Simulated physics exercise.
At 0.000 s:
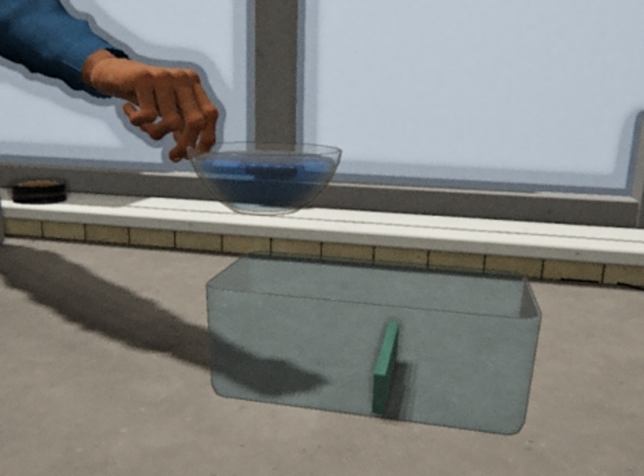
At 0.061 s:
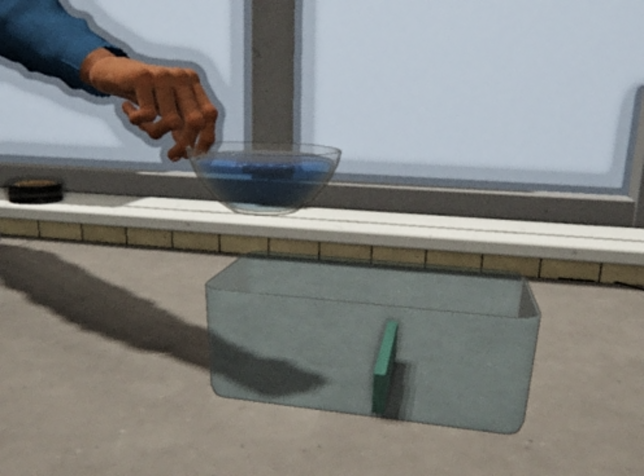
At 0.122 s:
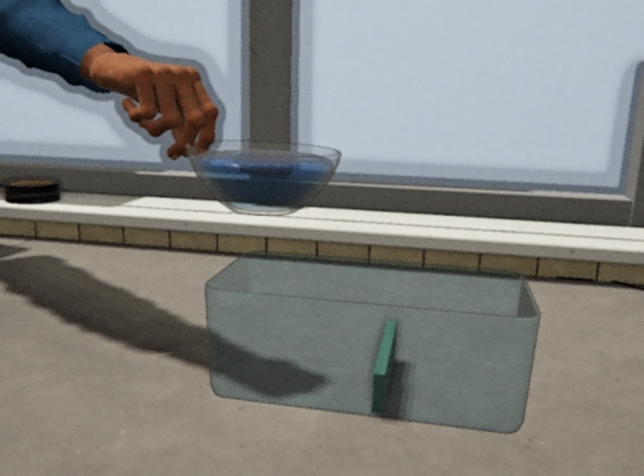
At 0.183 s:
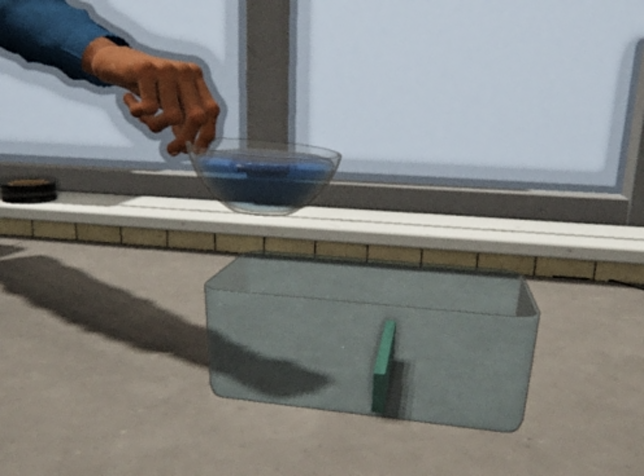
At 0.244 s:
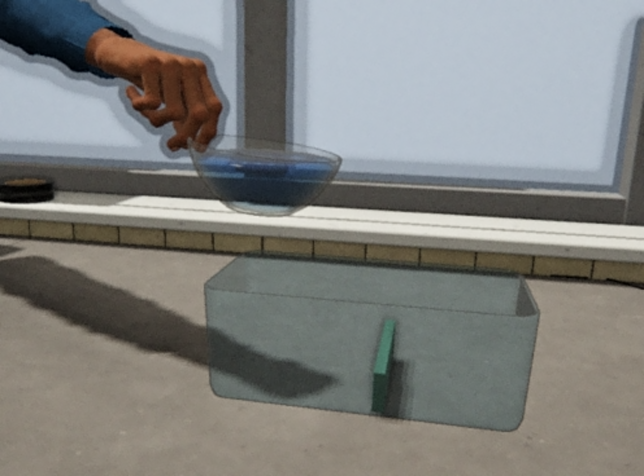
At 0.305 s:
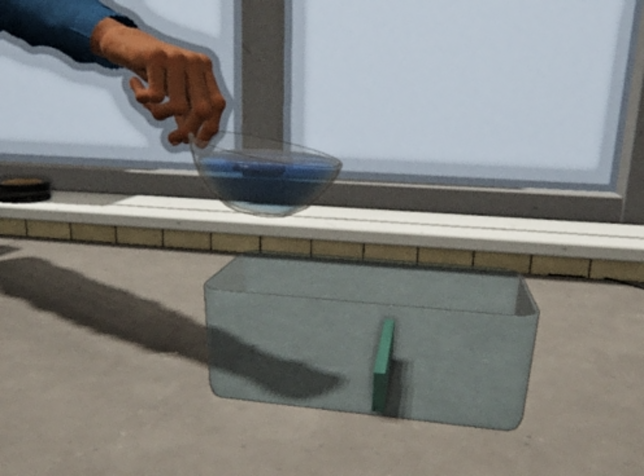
Glass bowl of blue liquid tilting slightly to the right beside a hand, above an empty clear basin with a green divider.
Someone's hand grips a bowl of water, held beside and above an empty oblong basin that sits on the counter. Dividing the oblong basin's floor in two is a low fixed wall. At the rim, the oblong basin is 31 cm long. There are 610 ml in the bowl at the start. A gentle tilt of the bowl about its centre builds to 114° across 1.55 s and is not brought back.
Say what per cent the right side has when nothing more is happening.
It has about 52 per cent.
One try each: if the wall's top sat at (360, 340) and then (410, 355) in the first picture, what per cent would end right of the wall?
Respectively close to 80 and 20 %.
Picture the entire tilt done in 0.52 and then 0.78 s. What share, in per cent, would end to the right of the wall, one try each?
Respectively about 20 and 35 percent.
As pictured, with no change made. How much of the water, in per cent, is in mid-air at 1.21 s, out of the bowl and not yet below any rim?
Something like 0 per cent of the total.
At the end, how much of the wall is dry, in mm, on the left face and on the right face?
Left 30 mm, right 24 mm.
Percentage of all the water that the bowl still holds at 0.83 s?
Some 30 per cent.
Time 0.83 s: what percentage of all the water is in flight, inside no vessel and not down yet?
Some 26 per cent, I reckon.
By 0.83 s the tilt is 63° and 29 per cent is still to pour, 15 is left of the wall and 30 right of it.
By 1.21 s the tilt is 101° and 0 per cent is still to pour, 48 is left of the wall and 52 right of it.
By 1.61 s the tilt is 114° and 0 per cent is still to pour, 48 is left of the wall and 52 right of it.
By 2.05 s the tilt is 114° and 0 per cent is still to pour, 48 is left of the wall and 52 right of it.
At rest 48 per cent lies left of the wall, 52 right of it and 0 outside.
